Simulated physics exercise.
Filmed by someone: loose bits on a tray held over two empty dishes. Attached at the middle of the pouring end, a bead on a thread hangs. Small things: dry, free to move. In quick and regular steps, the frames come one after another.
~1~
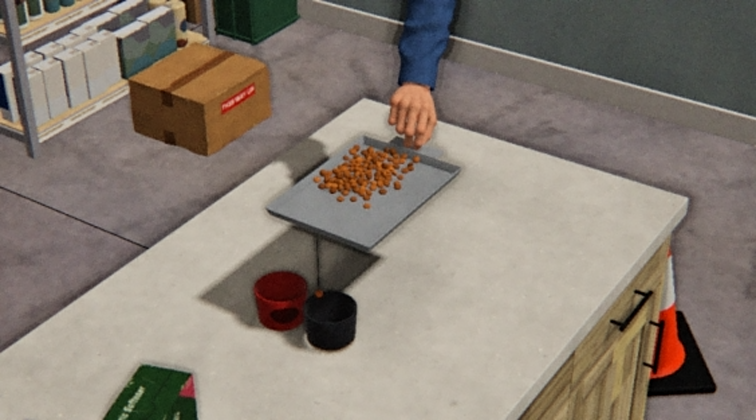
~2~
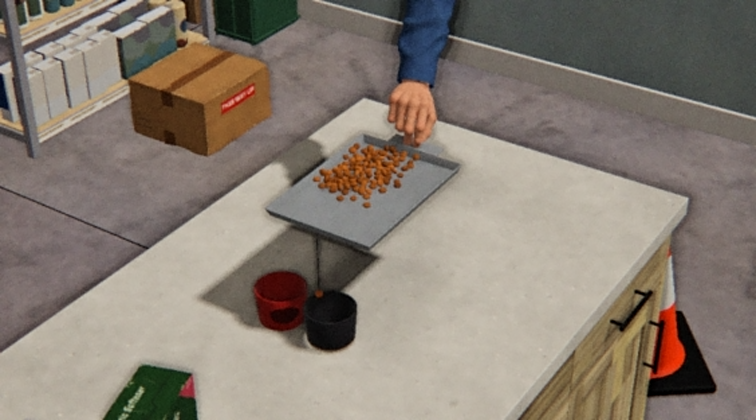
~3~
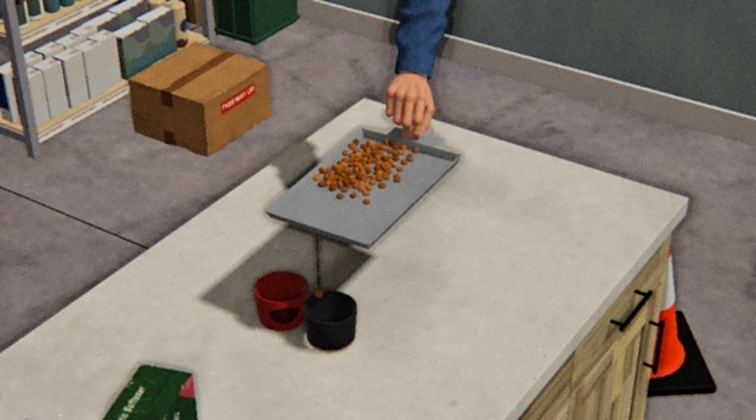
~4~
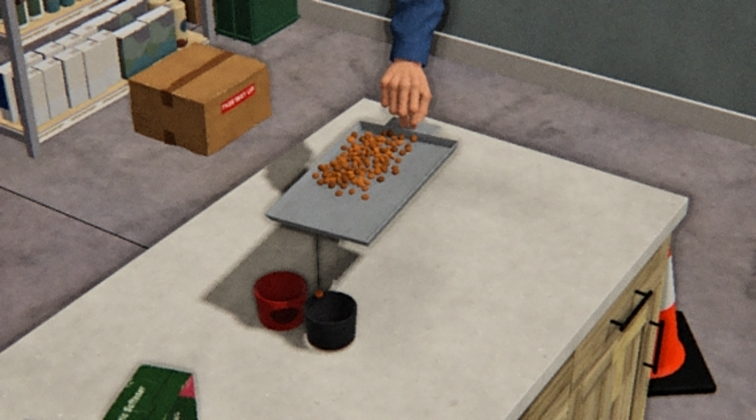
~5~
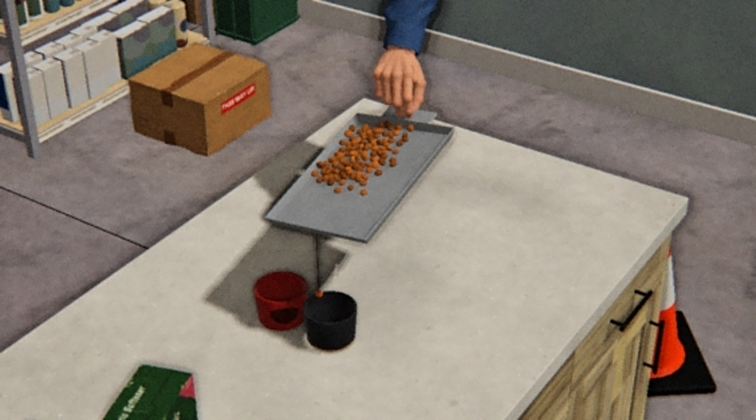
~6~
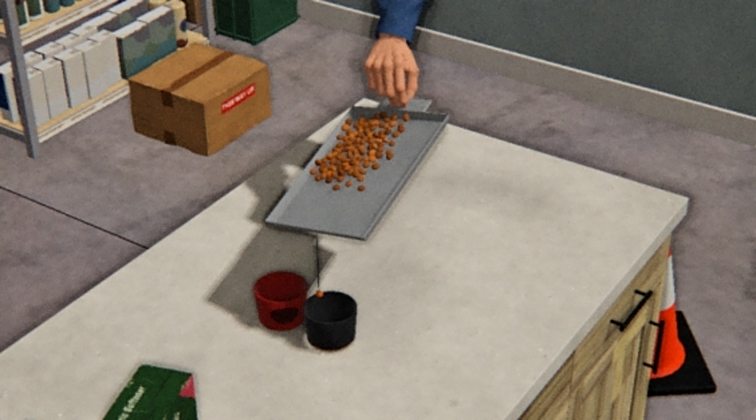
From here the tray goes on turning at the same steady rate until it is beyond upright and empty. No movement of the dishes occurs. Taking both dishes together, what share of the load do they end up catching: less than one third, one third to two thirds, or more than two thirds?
A third up to two thirds.
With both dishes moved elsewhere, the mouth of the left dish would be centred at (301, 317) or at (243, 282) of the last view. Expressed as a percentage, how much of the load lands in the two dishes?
First 0 per cent, second 60 per cent.
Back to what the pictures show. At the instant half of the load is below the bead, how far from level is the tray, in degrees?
I'd put it at about 80 degrees.
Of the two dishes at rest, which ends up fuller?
It's the one on the left.
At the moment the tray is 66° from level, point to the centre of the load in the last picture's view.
Mark it at roughly (288, 204) in the final frame.
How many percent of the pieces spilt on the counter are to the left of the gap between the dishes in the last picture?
I'd put it at around 100 per cent.
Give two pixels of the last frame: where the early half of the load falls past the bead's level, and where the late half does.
I'd place the first part at (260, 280) and the rest at (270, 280).
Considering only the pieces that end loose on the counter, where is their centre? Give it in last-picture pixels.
Somewhere about (211, 335), I'd say.
Soon, tray tipped steeply; most on the tray; a small part in the air.
A while on, tray tipped past a quarter turn; about half in the left dish; about half outside both; a stray few in the air.
Towards the end, tray tipped past a quarter turn; about half in the left dish; about half outside both.
Finally, tray tipped past a quarter turn; none in the right dish; about half in the left dish; about half outside both.
